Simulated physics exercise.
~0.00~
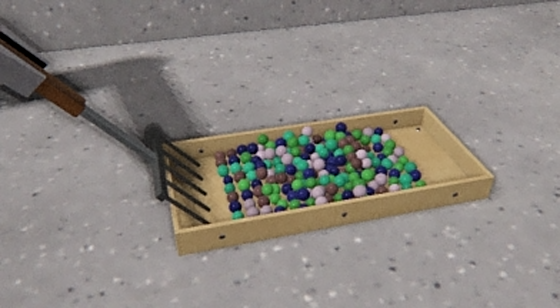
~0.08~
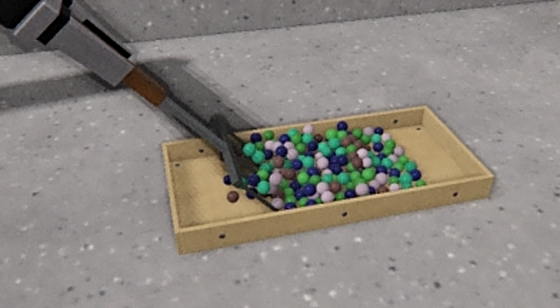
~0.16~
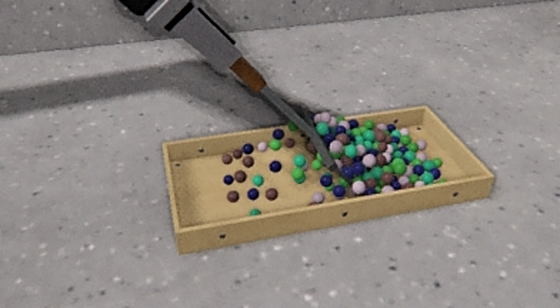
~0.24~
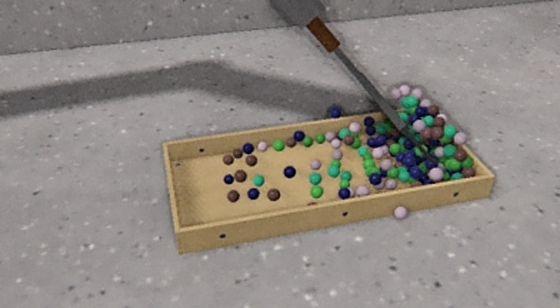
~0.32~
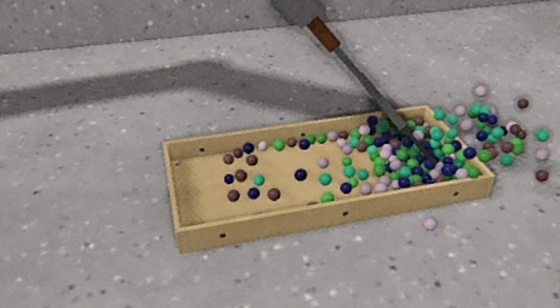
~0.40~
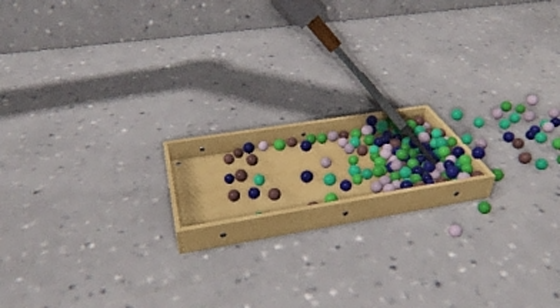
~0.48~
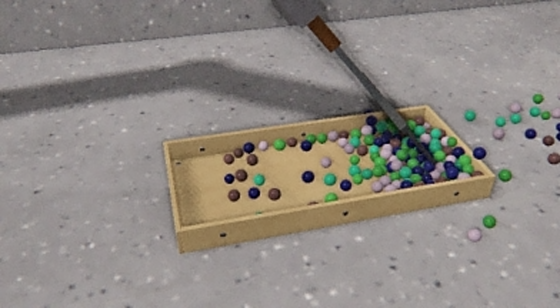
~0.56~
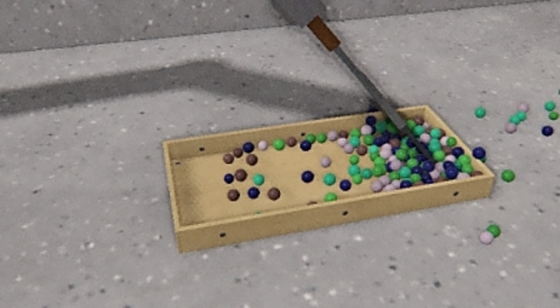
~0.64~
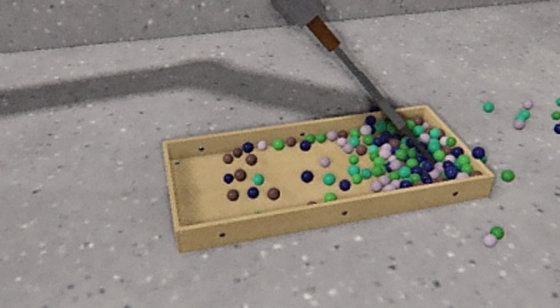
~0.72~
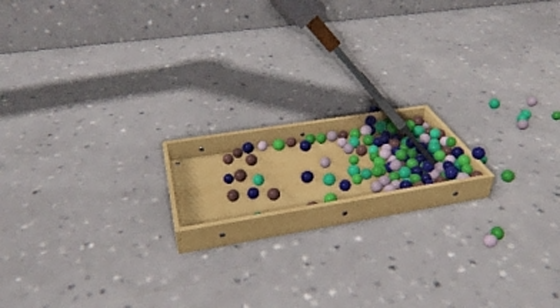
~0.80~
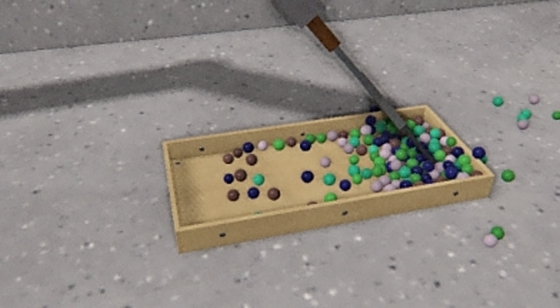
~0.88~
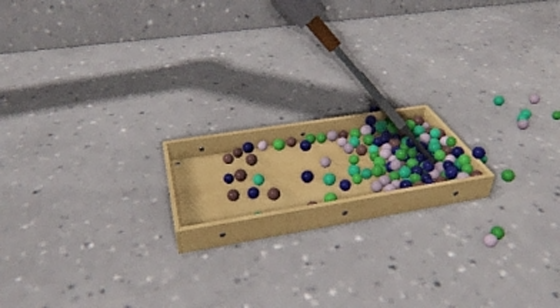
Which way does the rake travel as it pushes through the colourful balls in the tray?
The rake travels to the right, sweeping the balls toward the right-hand end of the tray.
Rake held by a robot arm pushing colourful balls rightward along a wooden tray, spilling some over the far end before stopping.
